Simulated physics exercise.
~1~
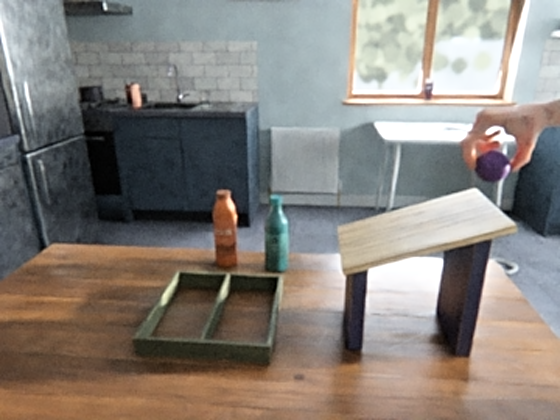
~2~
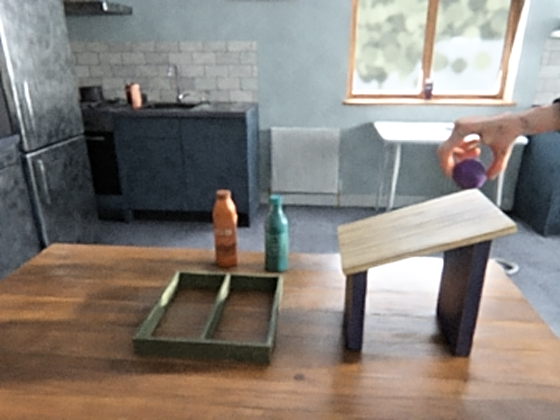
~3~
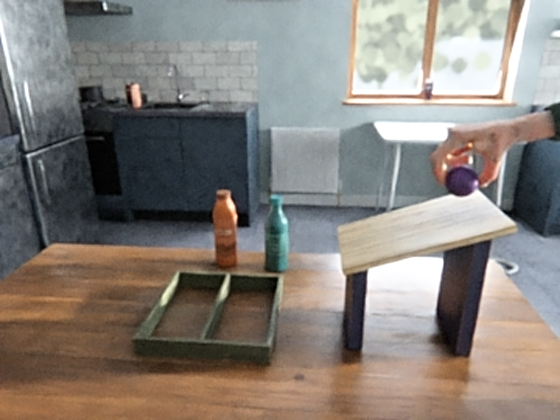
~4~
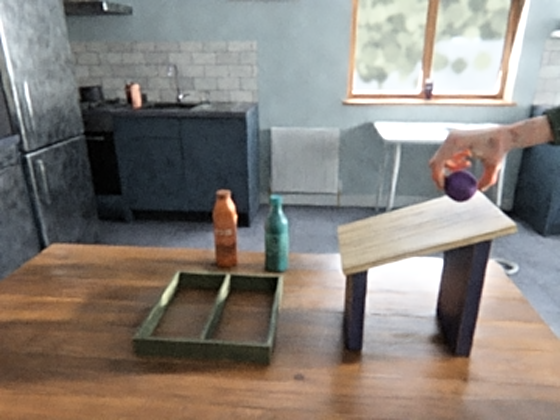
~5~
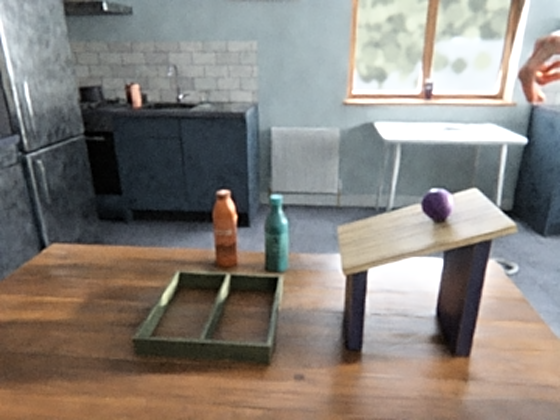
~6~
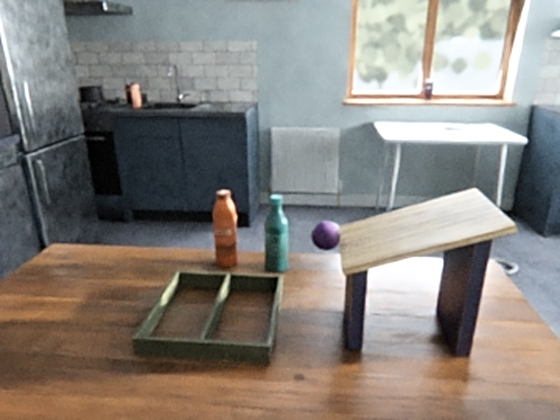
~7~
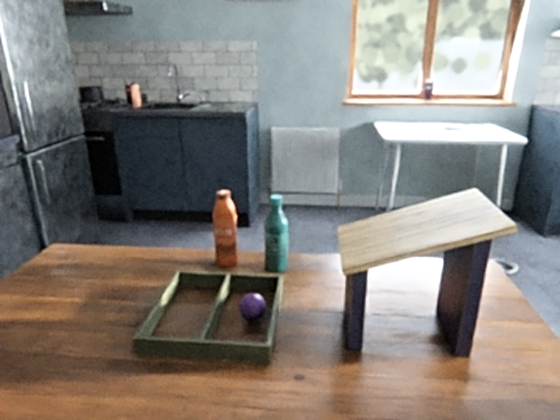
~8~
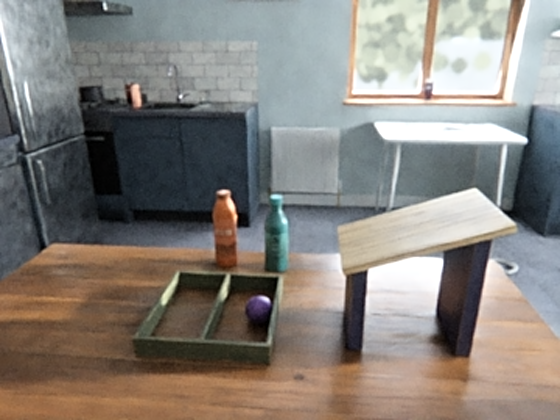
In a kitchen, a hand releasing a purple ball that rolls down a sloping board and lands in a tray's nearer bay.
